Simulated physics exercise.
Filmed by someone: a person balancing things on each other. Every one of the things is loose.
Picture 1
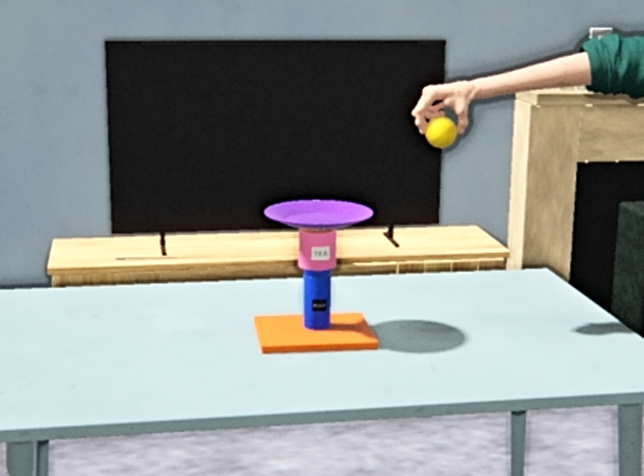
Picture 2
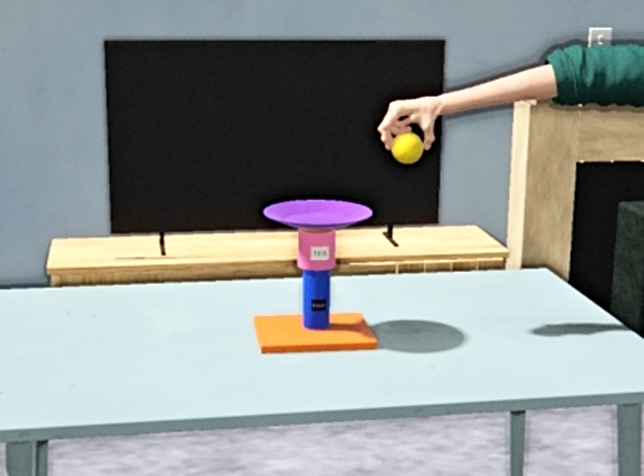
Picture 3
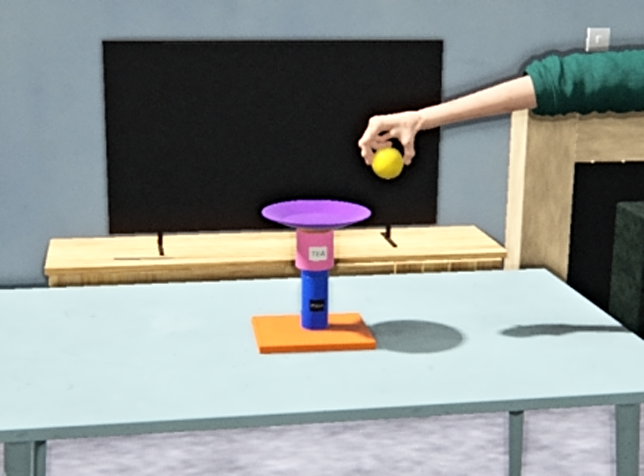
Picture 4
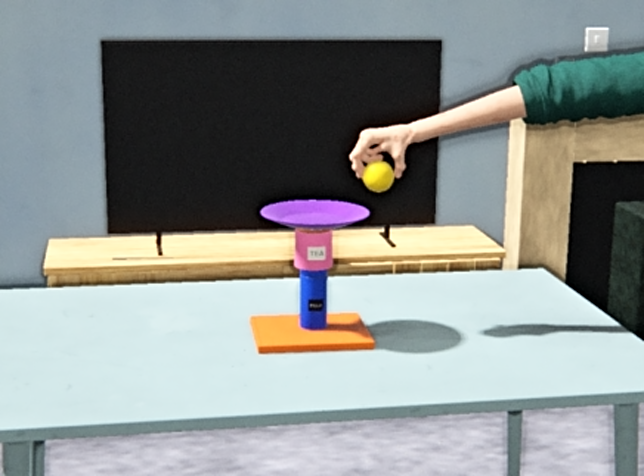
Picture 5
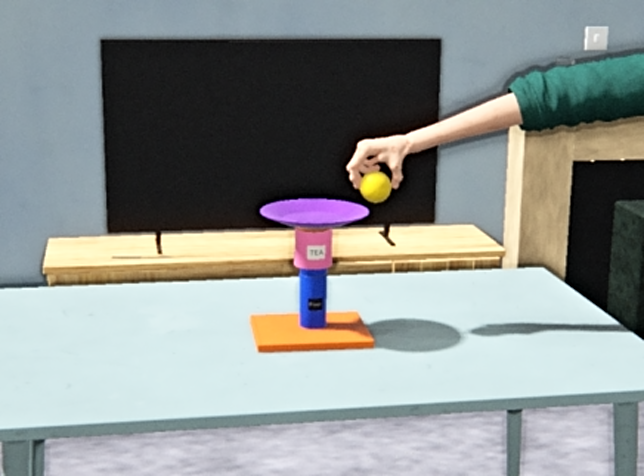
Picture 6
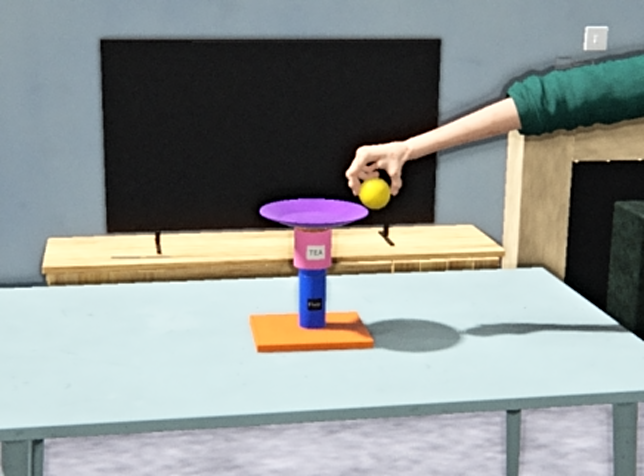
To begin with, a hand holds a yellow lemon up to the right of a purple dish balanced on a pink jar, a blue jar and an orange slab on a table. The arm moves left and downward, then slows, bringing the lemon close above the dish's right edge, still gripped, while the stack stays still.
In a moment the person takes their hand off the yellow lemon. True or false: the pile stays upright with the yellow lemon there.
False.
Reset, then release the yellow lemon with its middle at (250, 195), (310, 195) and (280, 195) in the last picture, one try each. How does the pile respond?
Well, on the first go it tumbles down, on the second it stays steady, and on the third it stays steady.
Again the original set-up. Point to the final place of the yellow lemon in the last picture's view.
I'd say around (401, 315) in the last view.
Then, 0.30 s on from there, yellow lemon now fallen.
Then, 0.40 s on from there, things are still on the move.
In the end, fallen, yellow lemon; the other 4 unmoved. At the end, from the last picture's camera, yellow lemon near (401, 315). The pile comes apart.
